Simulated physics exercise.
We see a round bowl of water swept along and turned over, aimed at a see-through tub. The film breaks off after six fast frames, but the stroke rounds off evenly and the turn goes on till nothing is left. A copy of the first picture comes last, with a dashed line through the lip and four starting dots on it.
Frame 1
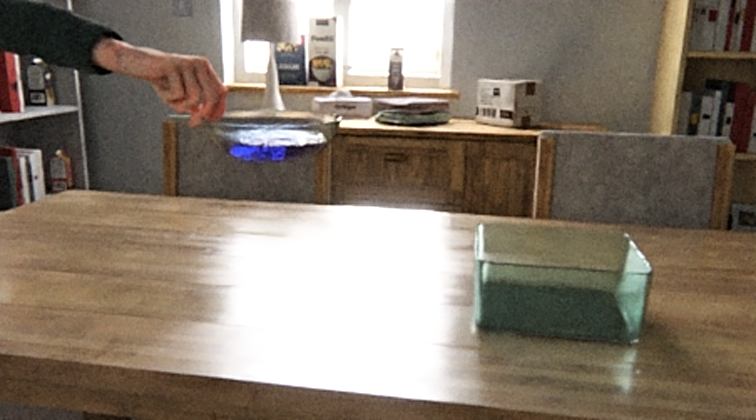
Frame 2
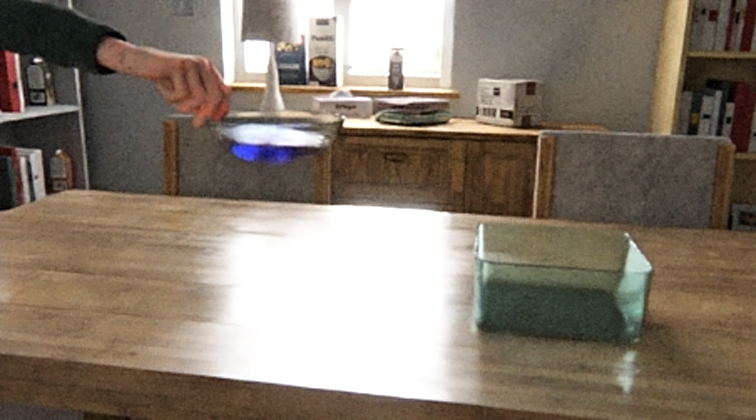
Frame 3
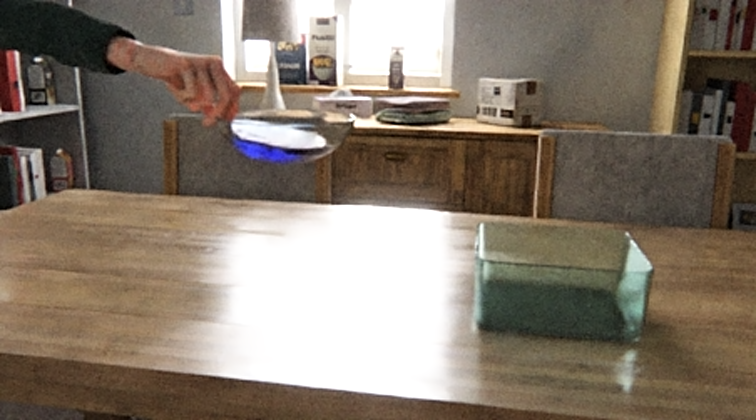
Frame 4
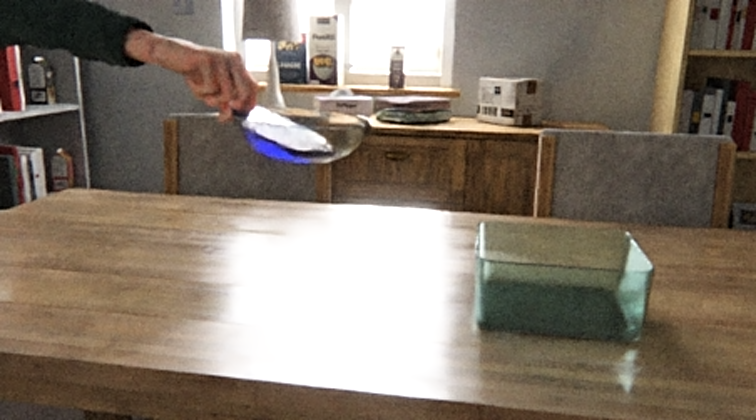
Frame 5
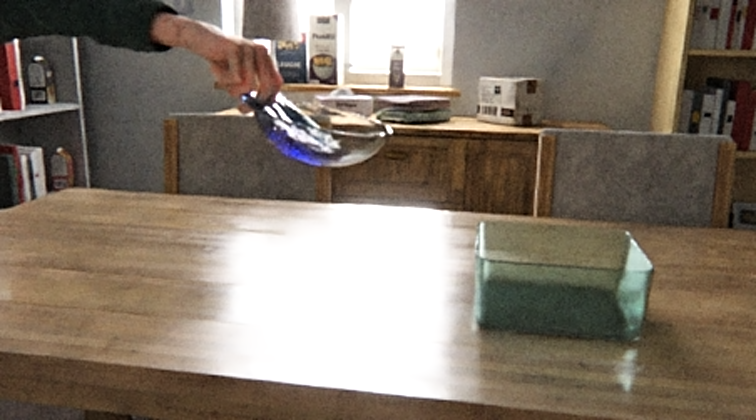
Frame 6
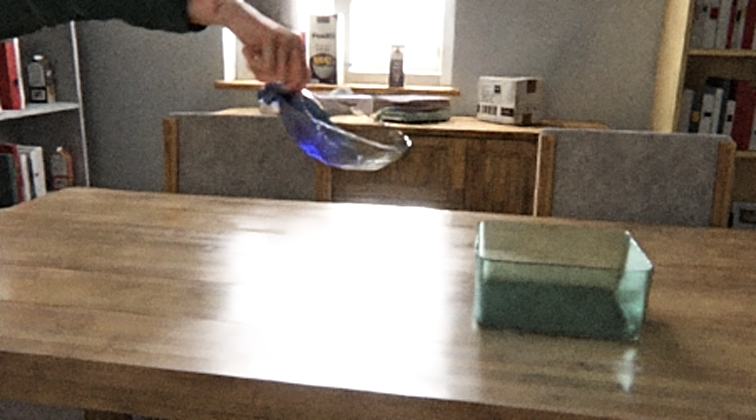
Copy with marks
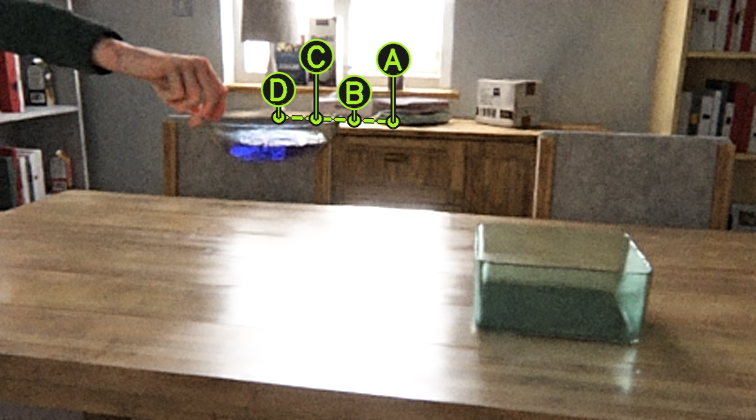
A clear round bowl with something blue in it, held by a hand from the left, drifted right above a wooden table toward a greenish see-through tub, tilting steeply with its right side lowered.
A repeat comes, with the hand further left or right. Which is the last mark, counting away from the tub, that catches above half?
The limit is A.
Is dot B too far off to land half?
Yes.
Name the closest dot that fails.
It is B.
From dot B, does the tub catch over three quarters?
No, less.
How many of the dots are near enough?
One.
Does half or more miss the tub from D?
Yes.
On the marked copy, A at (393, 121); B at (354, 120); C at (316, 118); D at (278, 117).
With A, about 69 % lands in the tub, 20 % falls short and 11 % goes beside or beyond.
With B, about 22 % lands in the tub, 73 % falls short and 5 % goes beside or beyond.
With C, about 2 % lands in the tub, 97 % falls short.
With D, about 0 % lands in the tub, 99 % falls short.
